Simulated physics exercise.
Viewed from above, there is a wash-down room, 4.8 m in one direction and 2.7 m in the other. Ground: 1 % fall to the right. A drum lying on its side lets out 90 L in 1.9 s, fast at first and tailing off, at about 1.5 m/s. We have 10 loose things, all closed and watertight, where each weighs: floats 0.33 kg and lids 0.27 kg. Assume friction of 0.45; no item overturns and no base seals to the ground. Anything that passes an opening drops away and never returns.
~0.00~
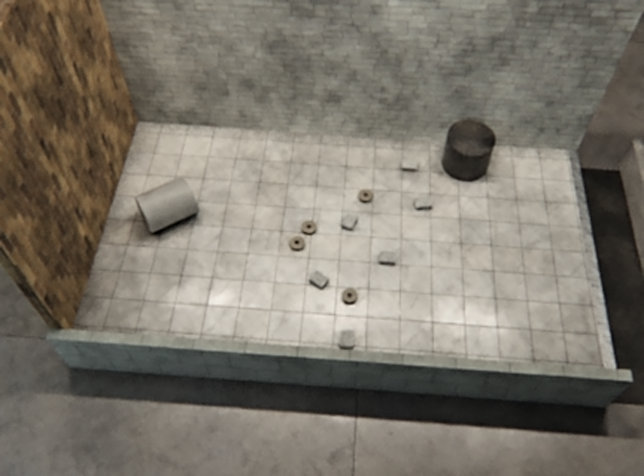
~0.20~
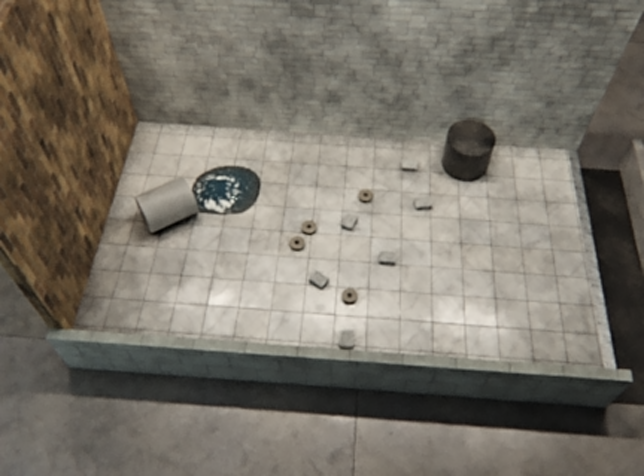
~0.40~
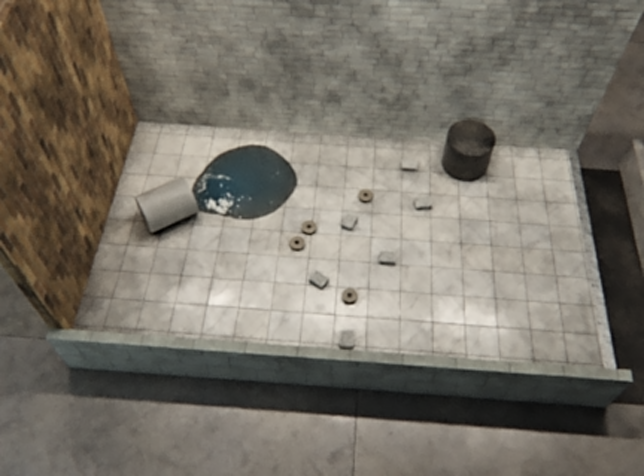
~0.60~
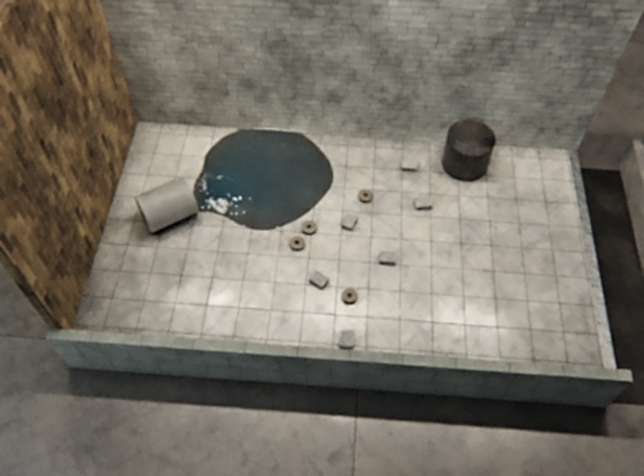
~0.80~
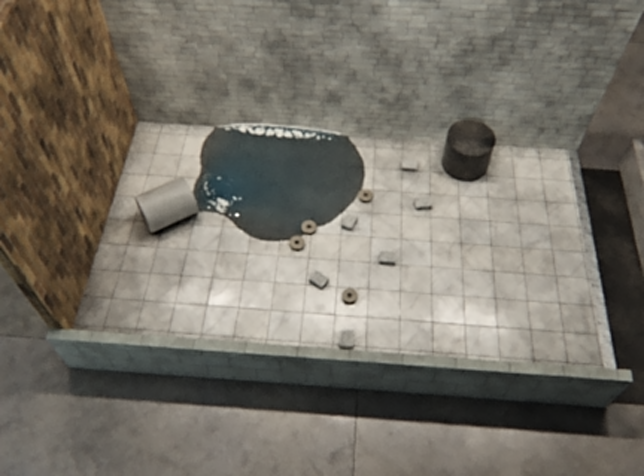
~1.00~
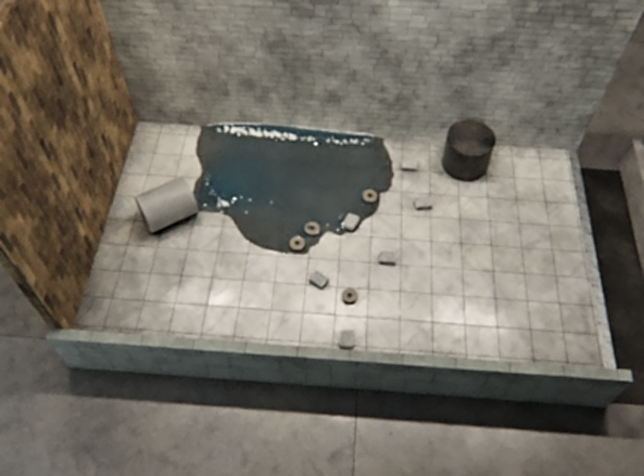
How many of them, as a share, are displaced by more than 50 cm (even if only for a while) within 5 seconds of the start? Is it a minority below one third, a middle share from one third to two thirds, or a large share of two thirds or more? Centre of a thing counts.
A middle share.
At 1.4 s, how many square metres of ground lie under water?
About 3.5 m2.
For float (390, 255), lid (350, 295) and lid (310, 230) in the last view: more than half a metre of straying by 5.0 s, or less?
Taking them in order, the first is below the mark, the second below the mark and the third above the mark.
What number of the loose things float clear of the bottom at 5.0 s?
At that time the total is 0.
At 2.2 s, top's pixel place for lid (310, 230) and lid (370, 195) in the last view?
About (385, 255) for the first and (447, 192) for the second.
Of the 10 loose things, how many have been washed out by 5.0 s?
I get 2 in all.
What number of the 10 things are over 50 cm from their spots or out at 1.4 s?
I make it 0 by then.
After 1.4 s 0 of 10 are over 50 cm from their spots; 0 afloat.
After 2.2 s 3 of 10 are over 50 cm from their spots; 2 afloat.
After 3.5 s 5 of 10 are over 50 cm from their spots; 0 afloat.
After 5.0 s 5 of 10 are over 50 cm from their spots, and 5 have been at some point; 0 afloat.
